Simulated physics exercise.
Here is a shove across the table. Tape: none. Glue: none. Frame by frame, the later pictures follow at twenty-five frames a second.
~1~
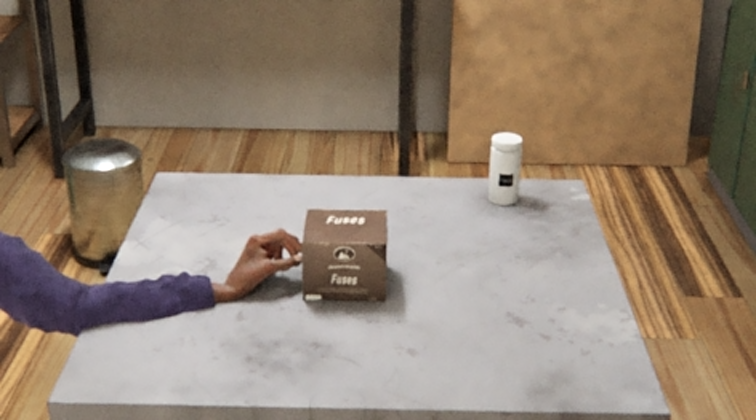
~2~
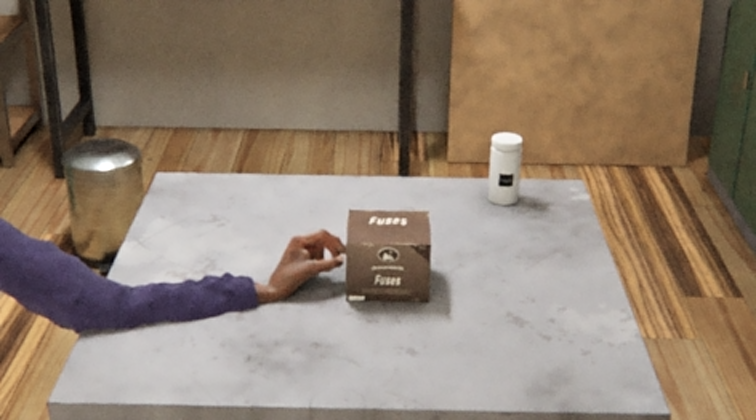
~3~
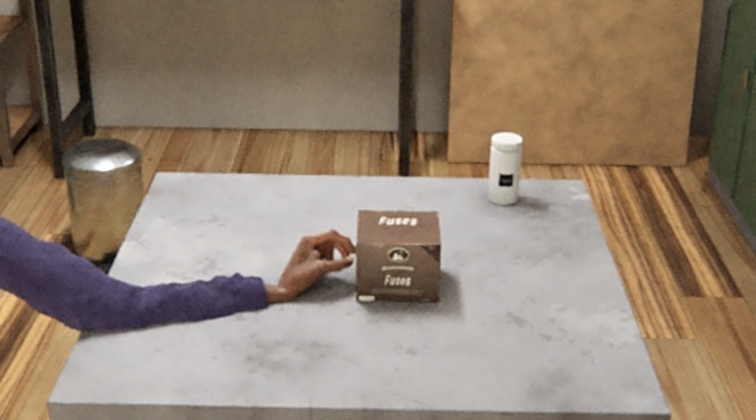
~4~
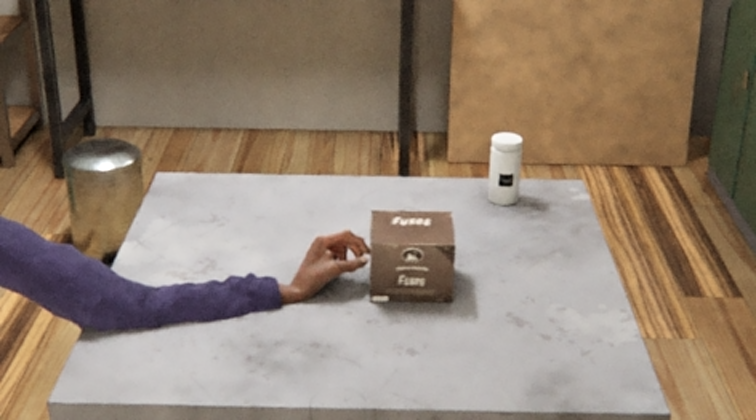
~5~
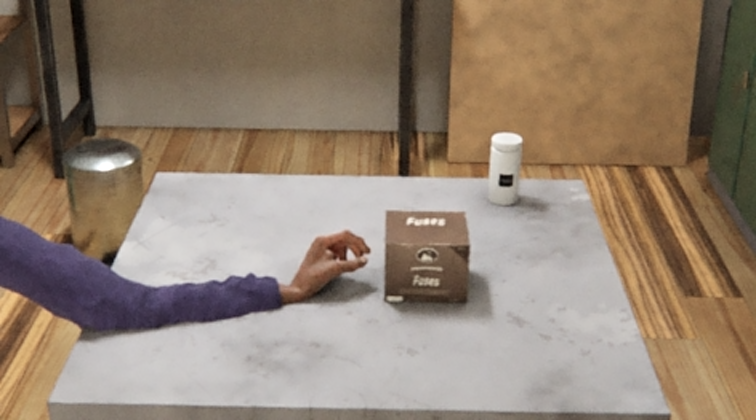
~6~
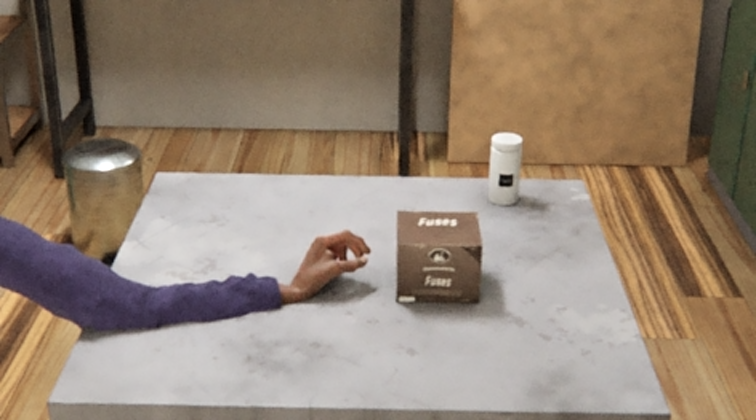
A hand pushes a brown box rightward across the table, and it slides slightly beyond the fingers.
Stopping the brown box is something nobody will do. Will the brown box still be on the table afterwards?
It is safe on the table.
Then, 0.60 s later than the last frame, brown box moved a little near (460, 256).
Then, 3.00 s later than the last frame, brown box resting near (460, 256).
When it is over, moved from the start, brown box. End places, in pixels of the last picture, brown box near (460, 256).
